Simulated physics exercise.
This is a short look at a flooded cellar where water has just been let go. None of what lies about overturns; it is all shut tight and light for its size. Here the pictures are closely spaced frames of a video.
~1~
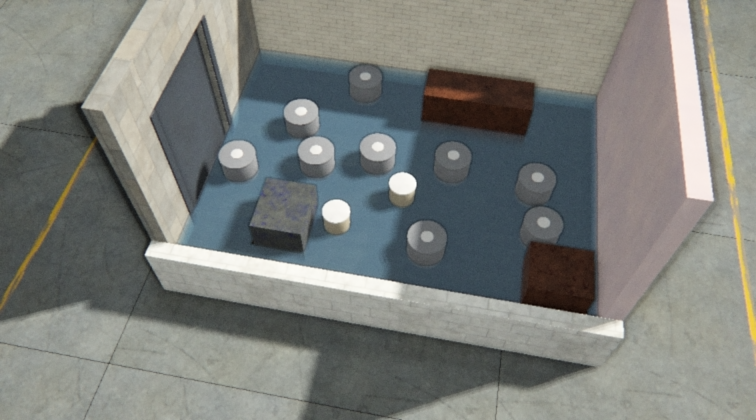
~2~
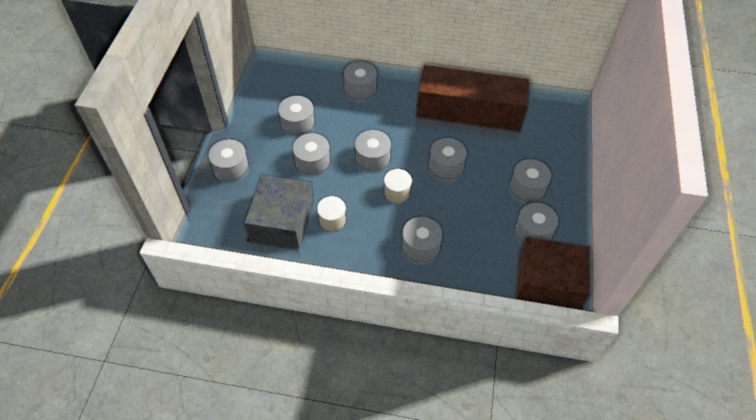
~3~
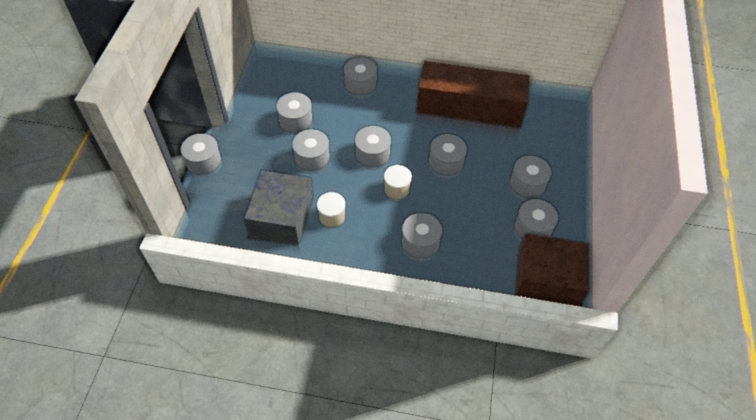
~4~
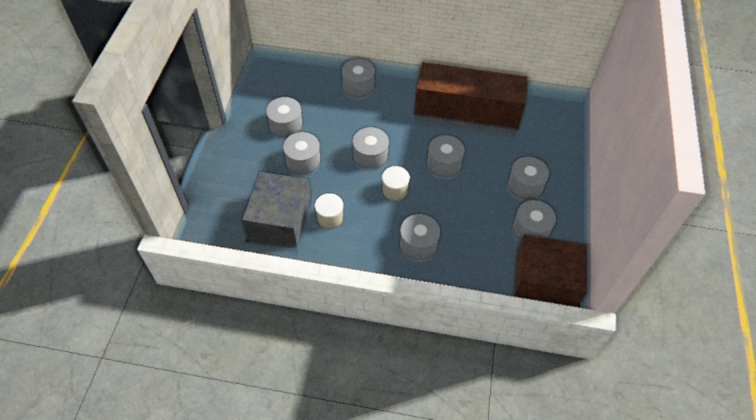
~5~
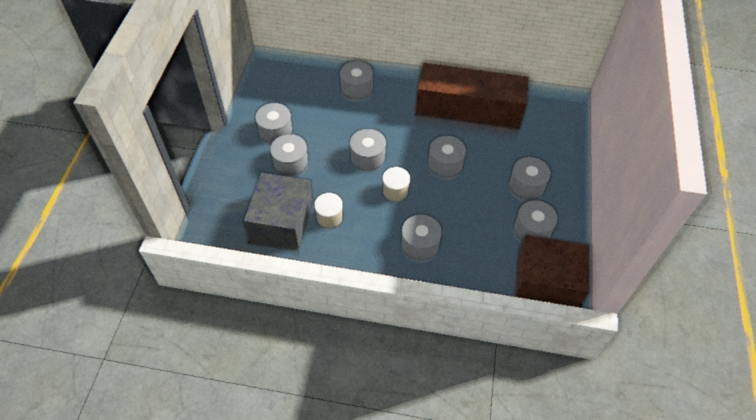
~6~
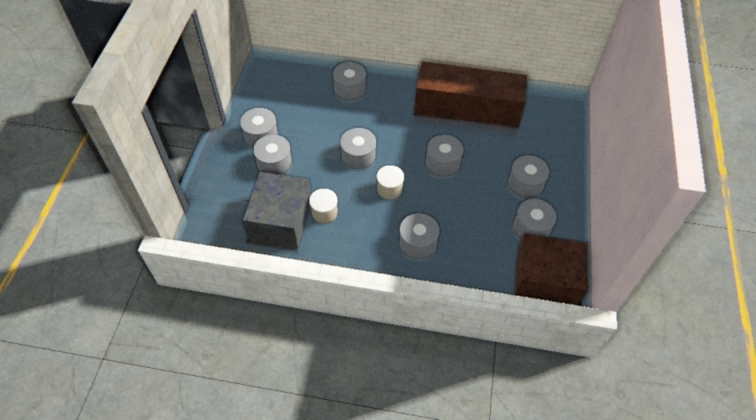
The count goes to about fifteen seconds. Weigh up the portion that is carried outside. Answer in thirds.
Two thirds or more.
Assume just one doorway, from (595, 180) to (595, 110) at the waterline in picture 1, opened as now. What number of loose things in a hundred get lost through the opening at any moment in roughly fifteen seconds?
Near 60 percent, give or take.
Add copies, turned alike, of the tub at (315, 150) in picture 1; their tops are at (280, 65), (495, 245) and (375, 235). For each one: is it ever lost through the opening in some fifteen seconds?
In order: Leaves the room, never leaves, never leaves.
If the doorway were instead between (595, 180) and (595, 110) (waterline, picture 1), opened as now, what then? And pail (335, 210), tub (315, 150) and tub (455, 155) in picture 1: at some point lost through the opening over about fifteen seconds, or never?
Ordered result: Retained / retained / exited.
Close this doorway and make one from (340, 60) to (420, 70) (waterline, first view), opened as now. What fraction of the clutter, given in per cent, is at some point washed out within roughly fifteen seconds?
I'd guess around 50 percent.
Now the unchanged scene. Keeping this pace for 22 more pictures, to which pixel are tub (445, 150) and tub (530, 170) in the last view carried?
They'd be somewhere near (266, 139) and (452, 170).
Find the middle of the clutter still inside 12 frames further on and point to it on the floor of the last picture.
In the last view, somewhere about (340, 187).
A moment on, 1 of 11 are out; 10 afloat.
Next, 4 of 11 are out; 7 afloat.
Later, 7 of 11 are out; 4 afloat.
In the end, 8 of 11 are out; 3 afloat.
